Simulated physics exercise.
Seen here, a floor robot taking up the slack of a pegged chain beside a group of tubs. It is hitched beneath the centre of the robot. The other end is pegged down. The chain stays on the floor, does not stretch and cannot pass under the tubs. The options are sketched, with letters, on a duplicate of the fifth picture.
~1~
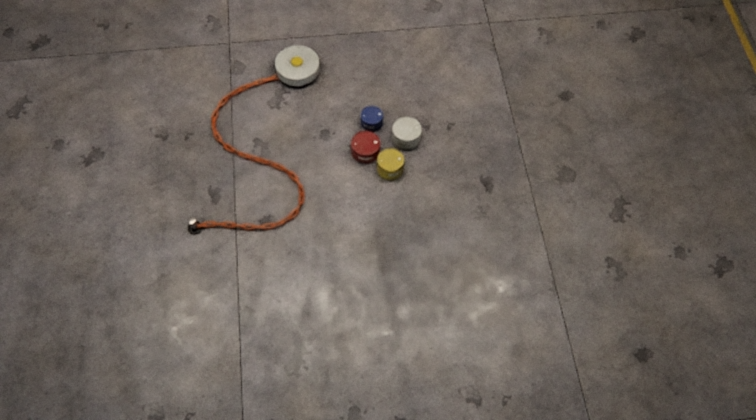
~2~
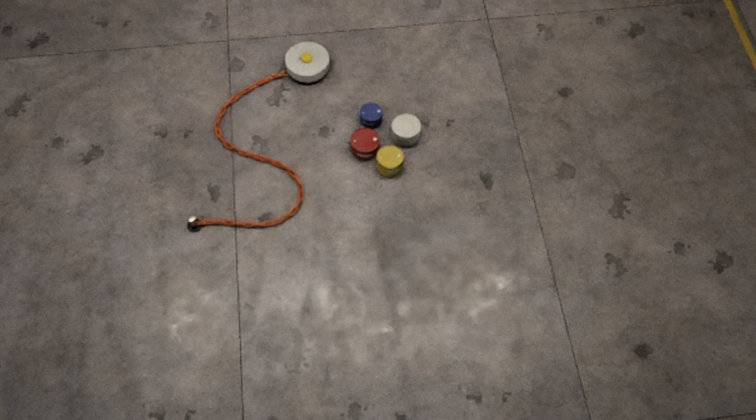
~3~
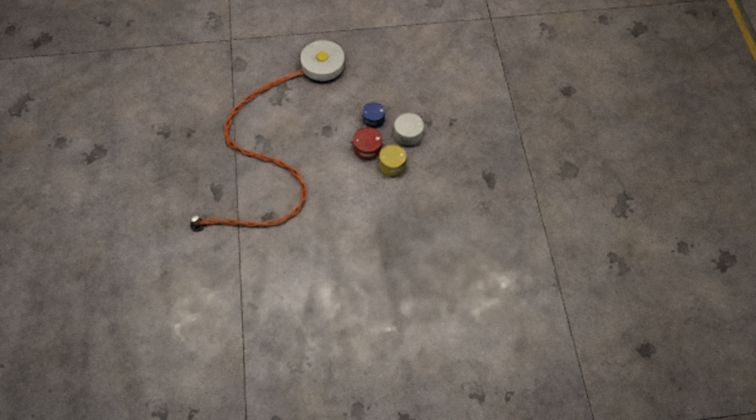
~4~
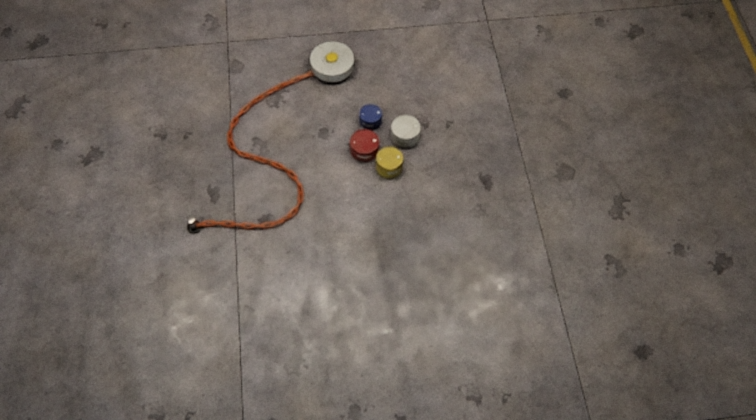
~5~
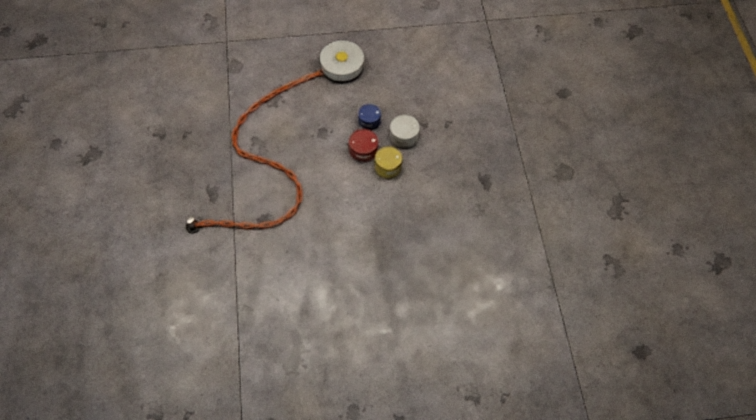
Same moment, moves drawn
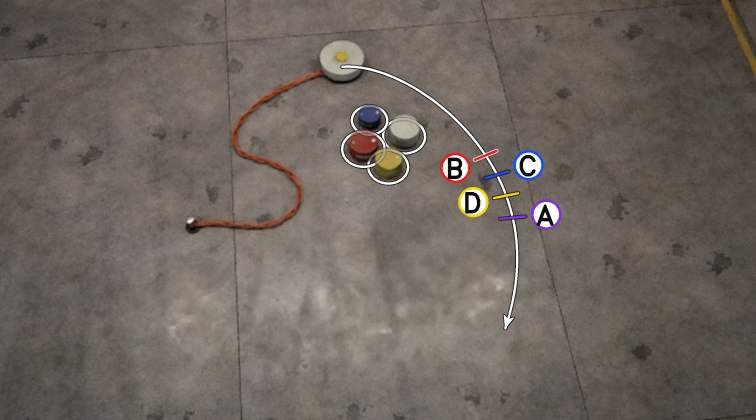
To begin with, a round white robot with a yellow centre sits near the top of a grey floor, an orange, rope-like line curving from it in an S to a small peg. The robot then slides a short way right, drawing the line's upper bend along, while the peg and four coloured tubs stay put.
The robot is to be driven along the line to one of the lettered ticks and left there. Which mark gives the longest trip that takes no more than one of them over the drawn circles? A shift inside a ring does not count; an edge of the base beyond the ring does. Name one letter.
The limit holds up to D.
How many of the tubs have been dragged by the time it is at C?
The count is none.
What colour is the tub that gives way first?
The blue tub.
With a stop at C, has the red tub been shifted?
No.
On the marked copy, A at (513, 218); B at (486, 155); C at (497, 175); D at (506, 196); the route from (342, 67) via (485, 154) to (505, 328).
Following D. Soon after the start, robot (416, 84).
Later, robot (474, 134).
In the end, robot (508, 191); blue tub (378, 130); one over the rings.
As for the rest, A has two over the rings; B is within the limit but short; C is within the limit but short.
